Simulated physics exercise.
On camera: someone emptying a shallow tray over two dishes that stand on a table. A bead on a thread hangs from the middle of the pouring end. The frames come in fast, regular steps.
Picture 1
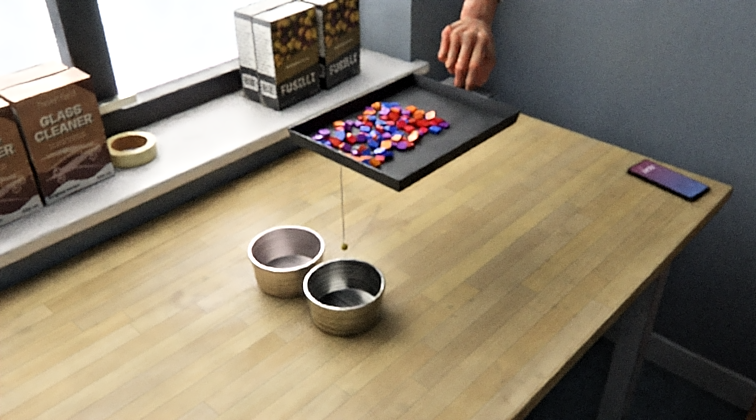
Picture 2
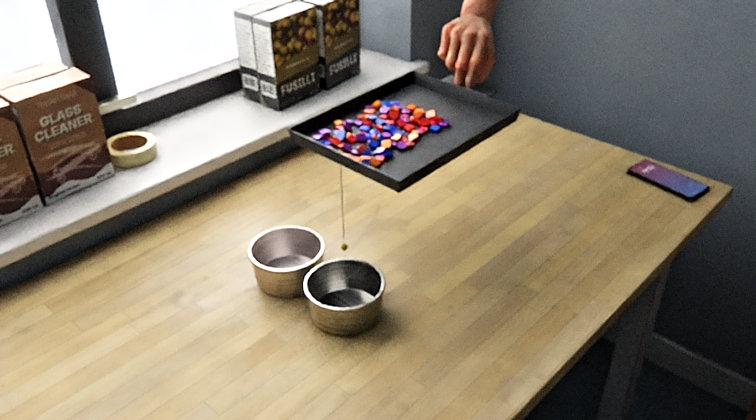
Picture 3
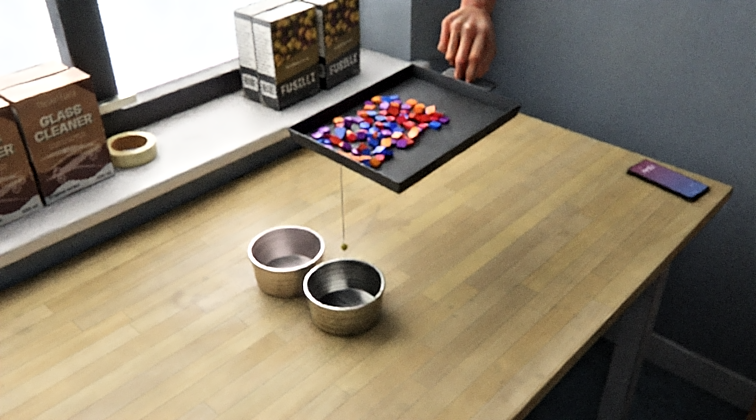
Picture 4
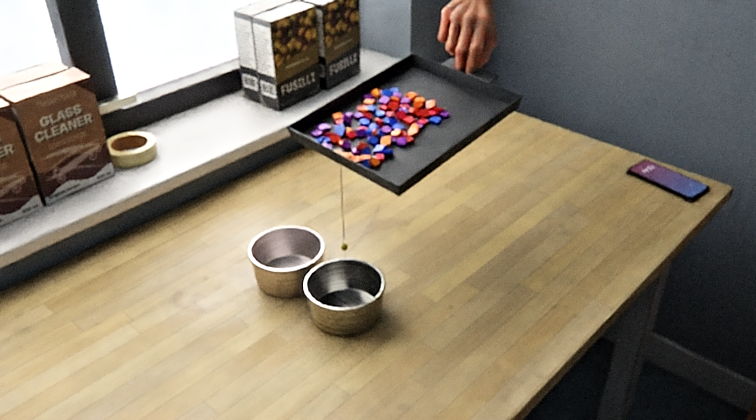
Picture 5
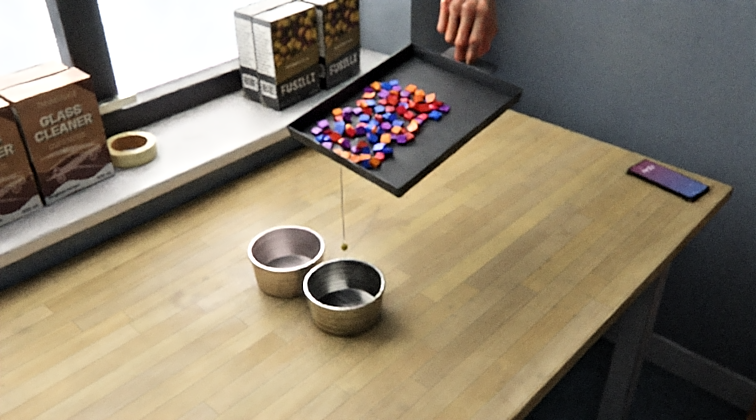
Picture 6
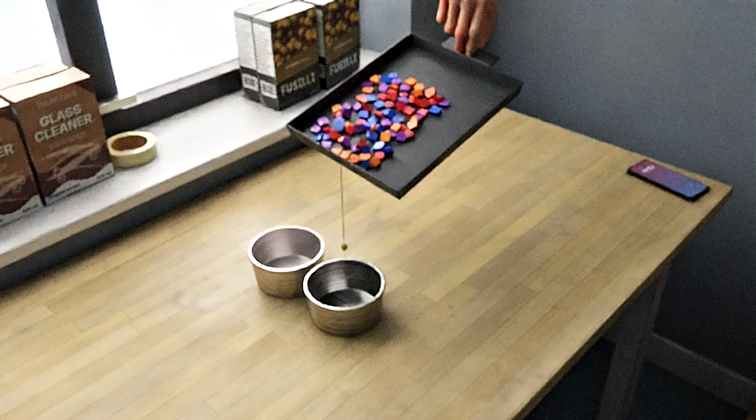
A pale wooden table by a windowsill, seen from above at an angle by a still camera, stands against a grey wall. Two round metal dishes sit below a dark tray of red, blue, purple and orange tiles, with a bead hanging on a thread, boxes and tape at left and a phone at right. A hand gradually raises the tray's far side, and its near edge tips slightly, lower at the right corner.
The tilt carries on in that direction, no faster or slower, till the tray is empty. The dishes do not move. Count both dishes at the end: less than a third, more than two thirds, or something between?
Caught overall: Between a third and two thirds.
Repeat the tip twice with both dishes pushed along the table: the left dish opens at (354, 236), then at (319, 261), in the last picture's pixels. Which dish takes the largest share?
First the right-hand dish, then the right-hand dish.
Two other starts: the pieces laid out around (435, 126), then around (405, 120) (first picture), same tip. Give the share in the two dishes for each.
First some 40, then 50 per cent.
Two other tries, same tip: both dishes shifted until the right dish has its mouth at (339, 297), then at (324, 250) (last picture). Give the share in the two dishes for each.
Near 40 % and 0 %.
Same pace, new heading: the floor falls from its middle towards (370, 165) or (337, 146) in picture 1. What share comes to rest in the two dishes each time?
About 70 and 80 per cent.
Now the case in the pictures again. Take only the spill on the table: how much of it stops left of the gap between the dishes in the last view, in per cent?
About 0 per cent.
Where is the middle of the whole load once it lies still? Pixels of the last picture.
At about (372, 316).
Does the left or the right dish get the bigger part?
That is the right-hand dish.
Just after the last frame, tray tipped steeply; almost all on the tray; just a few in the air.
A moment on, tray tipped past a quarter turn; the larger part on the tray; about a tenth in the right dish; about a tenth outside both; about a tenth in the air.
Further on, tray tipped past a quarter turn; roughly half in the right dish; roughly half outside both.
When it is over, tray tipped past a quarter turn; roughly half in the right dish; not one in the left dish; roughly half outside both.
